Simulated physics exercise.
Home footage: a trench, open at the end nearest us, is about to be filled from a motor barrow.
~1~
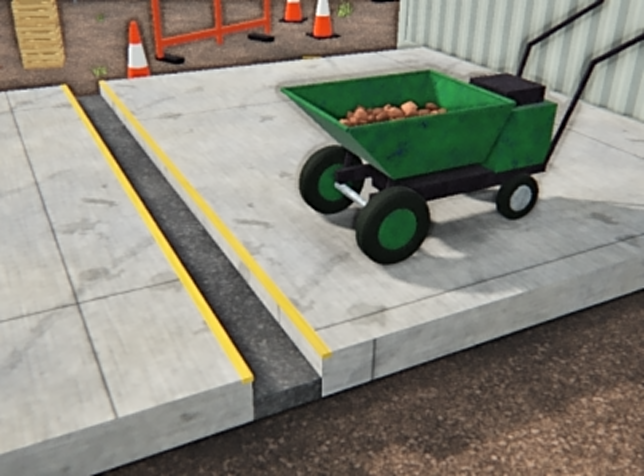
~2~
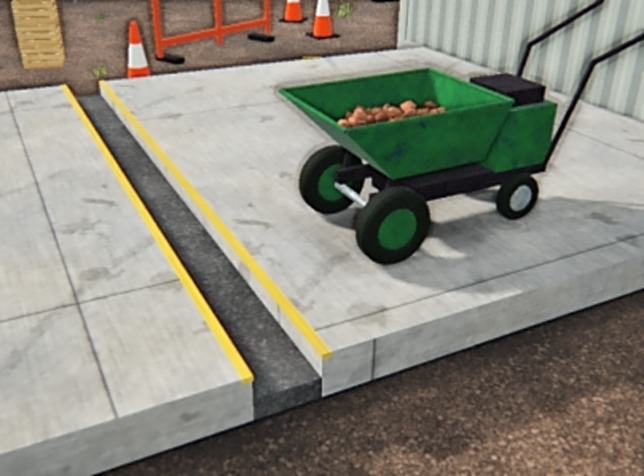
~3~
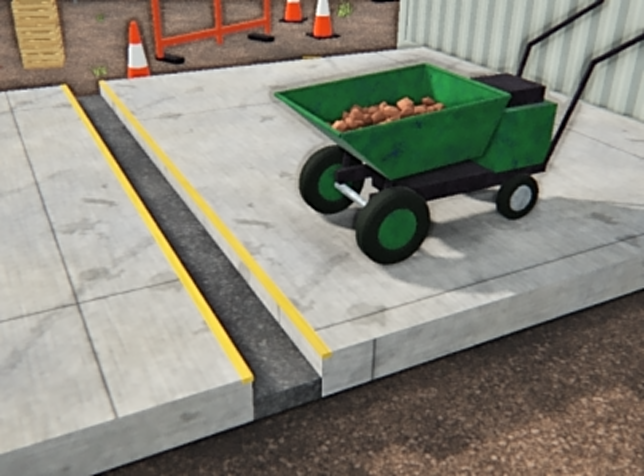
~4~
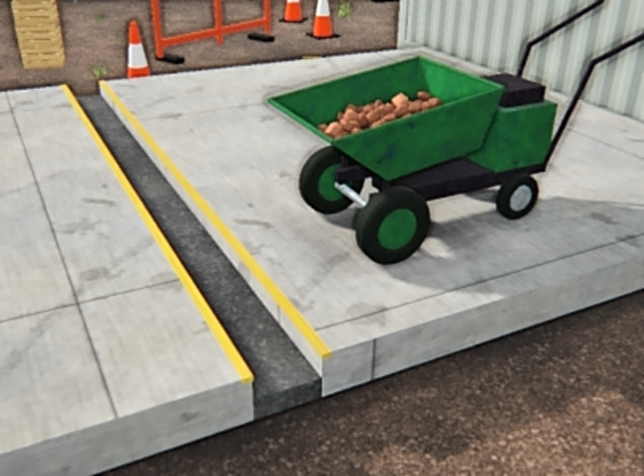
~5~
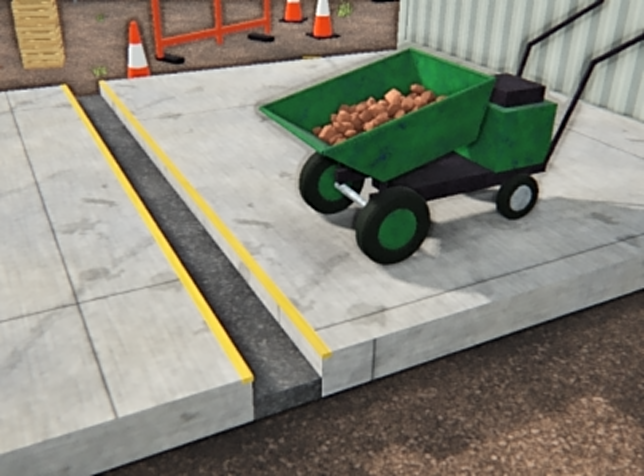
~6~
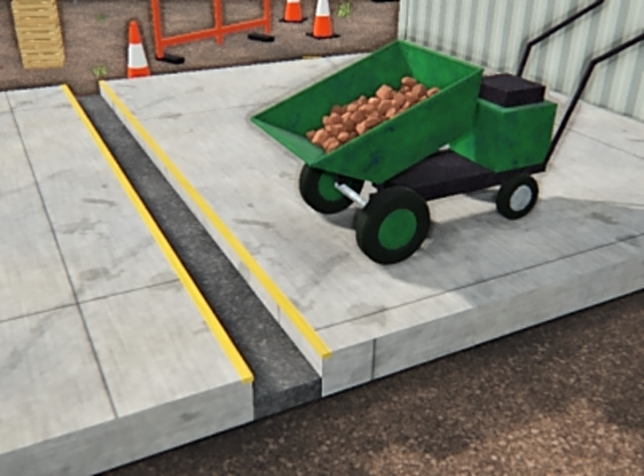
On a concrete slab beside a narrow trench, a green barrow's loaded skip tilts forward.
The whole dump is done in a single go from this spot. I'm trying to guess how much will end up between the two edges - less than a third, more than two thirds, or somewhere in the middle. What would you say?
Passes two thirds.
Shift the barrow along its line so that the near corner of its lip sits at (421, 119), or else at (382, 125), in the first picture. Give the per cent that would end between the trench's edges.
First try: Some 10 %; second try: 50 %.
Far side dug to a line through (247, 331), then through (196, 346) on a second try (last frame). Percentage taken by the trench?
60 %, 90 %.
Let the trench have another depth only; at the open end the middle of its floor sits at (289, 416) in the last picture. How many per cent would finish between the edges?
I'd guess close to 100 percent.
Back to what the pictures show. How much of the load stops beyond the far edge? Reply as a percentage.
I'd estimate about 0 per cent of the load.
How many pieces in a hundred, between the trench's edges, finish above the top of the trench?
Estimate: Around 25 %.
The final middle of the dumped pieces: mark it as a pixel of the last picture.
Somewhere close to (223, 276) in the last picture.
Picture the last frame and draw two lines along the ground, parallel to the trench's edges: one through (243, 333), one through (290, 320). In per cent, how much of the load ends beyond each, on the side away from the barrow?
Respectively 20 and 90 %.
Shortly afterwards, skip tipped steeply; the whole lot in the skip.
Next, skip tipped steeply; the bulk in the skip; only a few short of the trench; a little in or heaped over the trench.
Some moments later, skip tipped right over; a little in the skip; only a few short of the trench; the bulk in or heaped over the trench; only a few beyond it.
In the end, skip tipped right over; a little in the skip; a little short of the trench; the bulk in or heaped over the trench; only a few beyond it.
